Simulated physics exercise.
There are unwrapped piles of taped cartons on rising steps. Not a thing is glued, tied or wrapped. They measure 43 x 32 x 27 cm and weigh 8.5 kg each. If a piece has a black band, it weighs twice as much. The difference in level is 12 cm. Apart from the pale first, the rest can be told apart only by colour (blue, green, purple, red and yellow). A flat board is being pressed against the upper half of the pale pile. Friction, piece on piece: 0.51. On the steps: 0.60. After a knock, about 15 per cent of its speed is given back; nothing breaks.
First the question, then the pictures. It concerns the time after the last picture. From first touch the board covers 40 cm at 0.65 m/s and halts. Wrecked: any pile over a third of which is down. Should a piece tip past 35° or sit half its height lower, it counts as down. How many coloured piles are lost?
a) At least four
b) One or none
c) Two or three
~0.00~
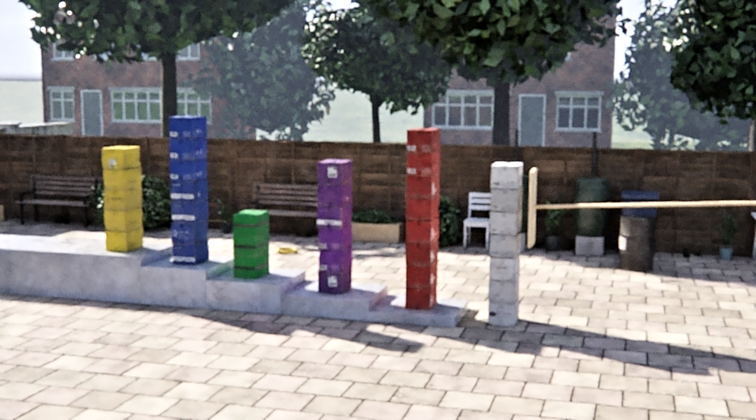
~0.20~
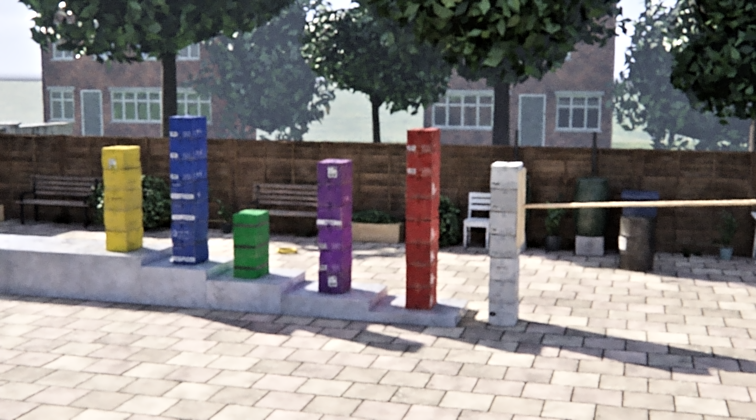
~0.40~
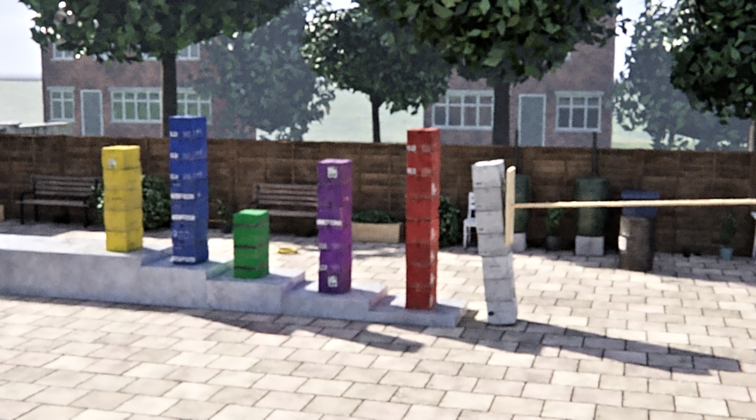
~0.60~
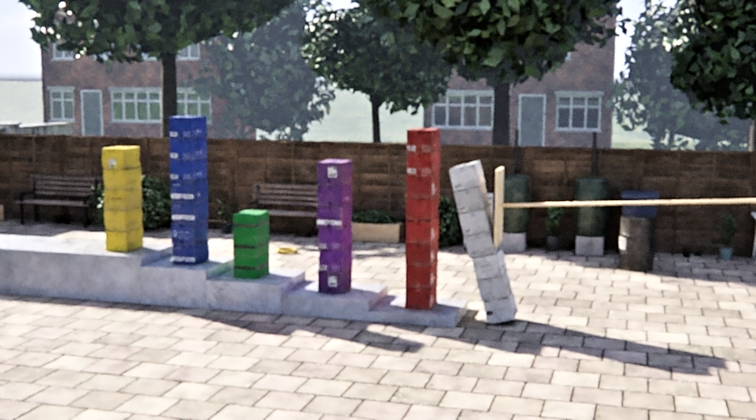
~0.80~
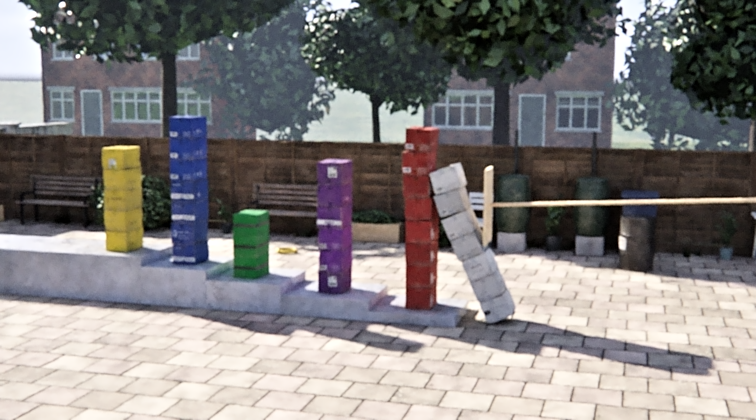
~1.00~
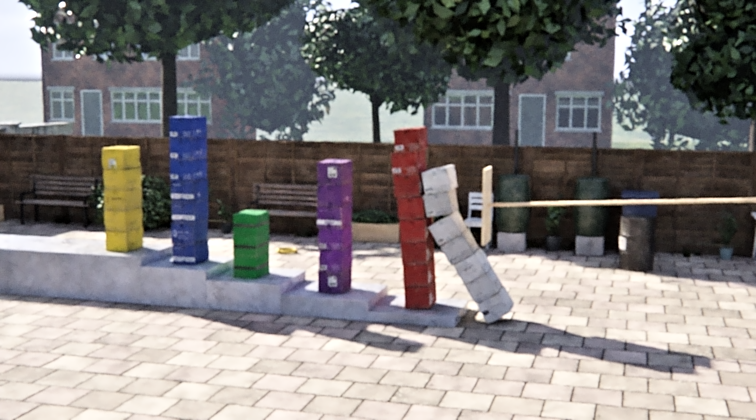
At least four.
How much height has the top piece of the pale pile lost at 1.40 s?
Some 20 cm lower.
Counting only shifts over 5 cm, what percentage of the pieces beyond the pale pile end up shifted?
It comes to 100 percent shifted.
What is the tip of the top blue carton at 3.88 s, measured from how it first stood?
My estimate is close to 20°.
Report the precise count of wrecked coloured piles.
5.
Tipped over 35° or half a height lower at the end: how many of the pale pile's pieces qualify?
That happens to 7 of them.
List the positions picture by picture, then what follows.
In the first frame (pixels give the middle of a visible side), board (531, 199) 13 cm short; top purple carton (329, 174); top red carton (420, 141); none of the others has stirred.
In the second frame, board (519, 199) 1 mm in; top blue carton (181, 128).
In the third frame, board (508, 199) 13 cm in, top of the pale pile leaning 7°; top red carton (420, 141); none of the others has stirred.
In the fourth frame, board (497, 198) 26 cm in, top of the pale pile leaning 15°; top red carton (420, 141); none of the others has stirred.
In the fifth frame, board (485, 198) 39 cm in, top of the pale pile leaning 19°; top red carton (418, 140) 4° from how it stood; movement in 3 of them.
In the sixth frame, board (484, 198) 40 cm in, stopped, top of the pale pile leaning 12°; top red carton (407, 141) 5° from how it stood; top blue carton (181, 128); steepest lean 5°, the carton at (407, 186); movement in 8 of them.
After 1.40 s, 7 of the pale pile down; none of the 29 other cartons down, 8 disturbed; top red carton 19° from how it stood.
After 1.86 s, 7 of the pale pile down; 8 of the 29 other cartons down; top red carton 29° from how it stood, 35 cm lower; top purple carton 24° from how it stood, 10 cm lower.
After 2.78 s, 7 of the pale pile down; 15 of the 29 other cartons down; top red carton on its side; top purple carton on its side.
After 3.88 s, 7 of the pale pile down; 26 of the 29 other cartons down; top red carton on its side; top yellow carton 63° from how it stood, 75 cm lower.
In the end (5.8 s), 7 of the pale pile down; 26 of the 29 other cartons down; top red carton on its side; top blue carton on its side. Wrecked, blue, green, purple, red and yellow. From the last view, middles, top red carton near (218, 224), top blue carton near (15, 232).
